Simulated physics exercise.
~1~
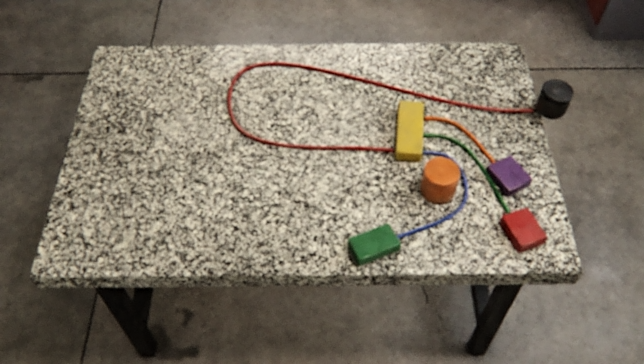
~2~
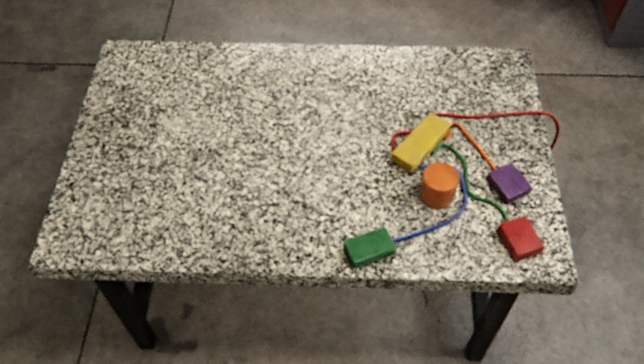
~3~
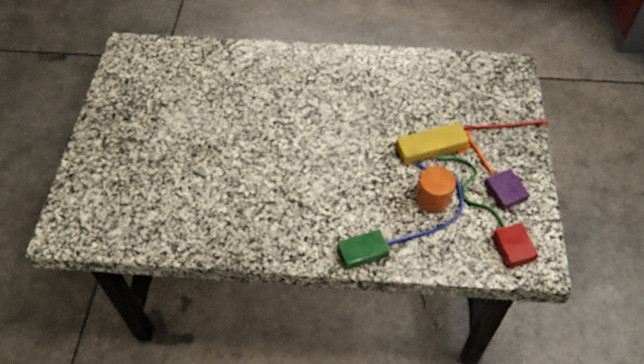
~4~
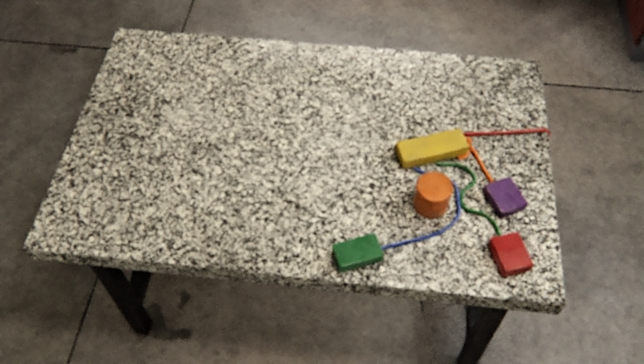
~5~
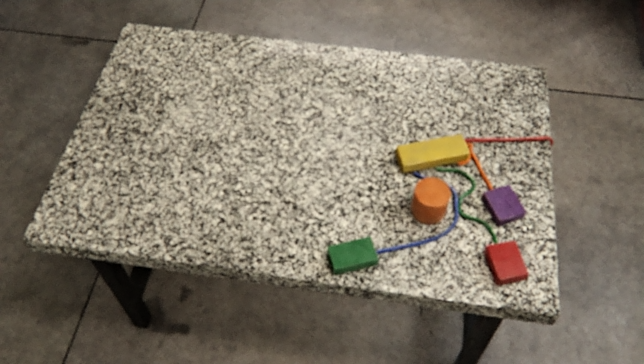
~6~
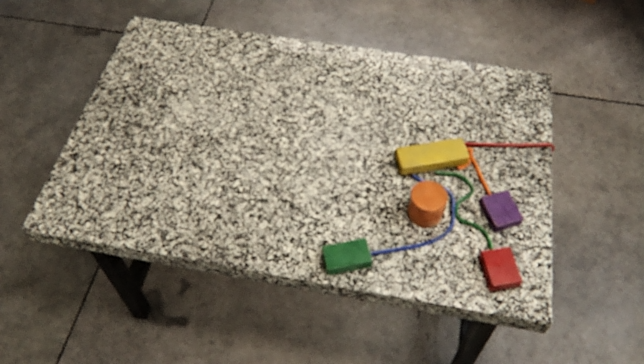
Speckled workbench with a black speaker dropping off the right edge, its red cable tugging and turning the yellow strip rightward.
